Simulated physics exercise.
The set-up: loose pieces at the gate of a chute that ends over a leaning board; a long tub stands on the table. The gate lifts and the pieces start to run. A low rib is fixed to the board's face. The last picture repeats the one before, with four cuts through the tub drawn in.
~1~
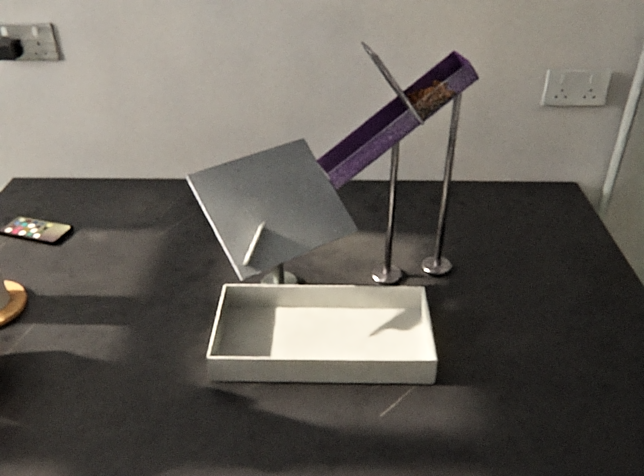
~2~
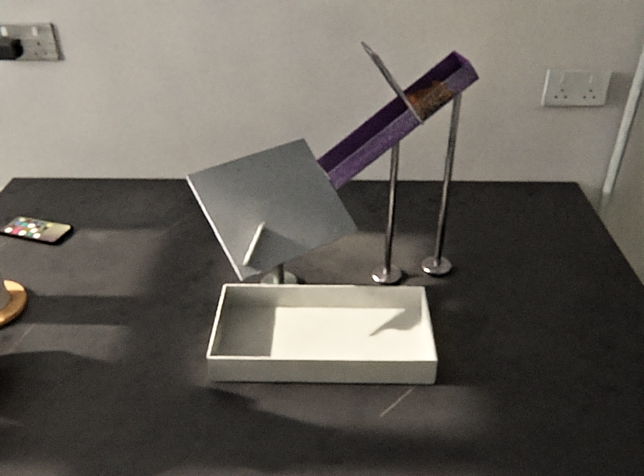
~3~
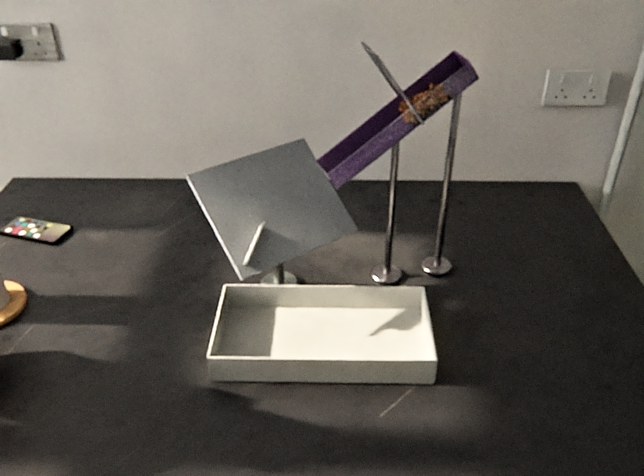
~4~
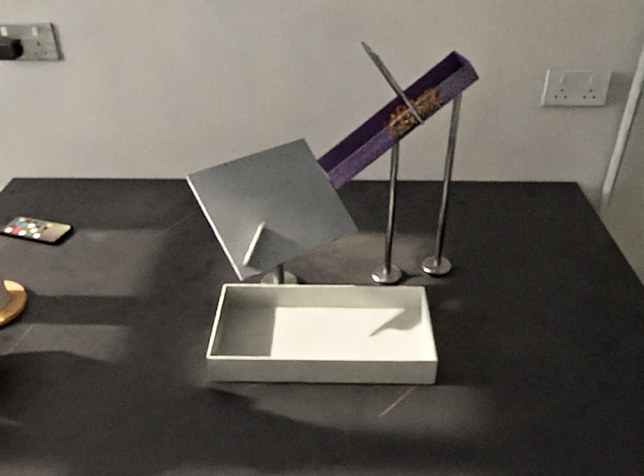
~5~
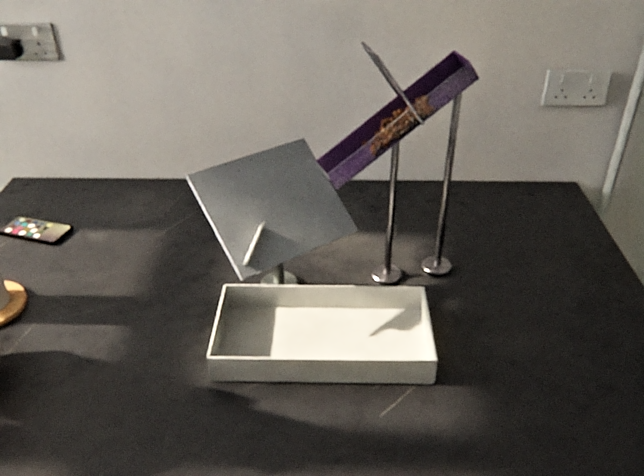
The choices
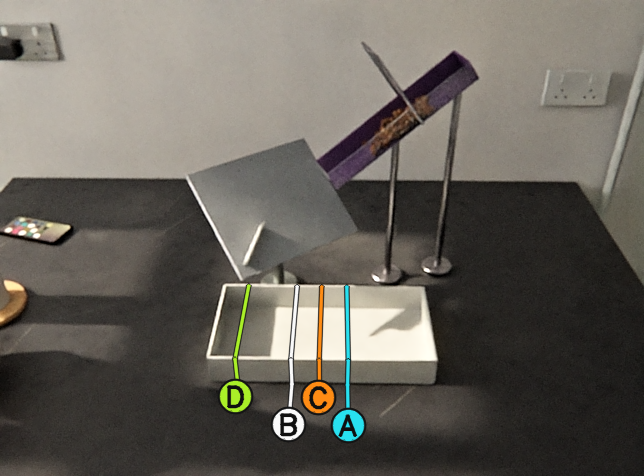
A purple chute on two metal stands slopes down to the left above a dark table, seen from the front and slightly above by a still camera against a pale wall with sockets. A tilted grey board stands below its lower end, behind an empty white tub, with a phone at left. Orange-brown pieces slide from beside the thin grey gate partway down the chute, spreading out.
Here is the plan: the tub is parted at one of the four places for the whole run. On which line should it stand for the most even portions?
The best line is B.
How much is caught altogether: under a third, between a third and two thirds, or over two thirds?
About that: Over two thirds.
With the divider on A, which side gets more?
Left.
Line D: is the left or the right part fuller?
Right.
On the marked copy, line A crosses the front rim at (348, 359); line B crosses the front rim at (290, 358); line C crosses the front rim at (319, 359); line D crosses the front rim at (235, 358).
Choosing A, of what is caught, all but a few on the left of the divider, only a few on the right.
Choosing B, of what is caught, the bulk on the left of the divider, close to a quarter on the right.
Choosing C, of what is caught, the bulk on the left of the divider, a small share on the right.
Choosing D, of what is caught, only a few on the left of the divider, all but a few on the right.
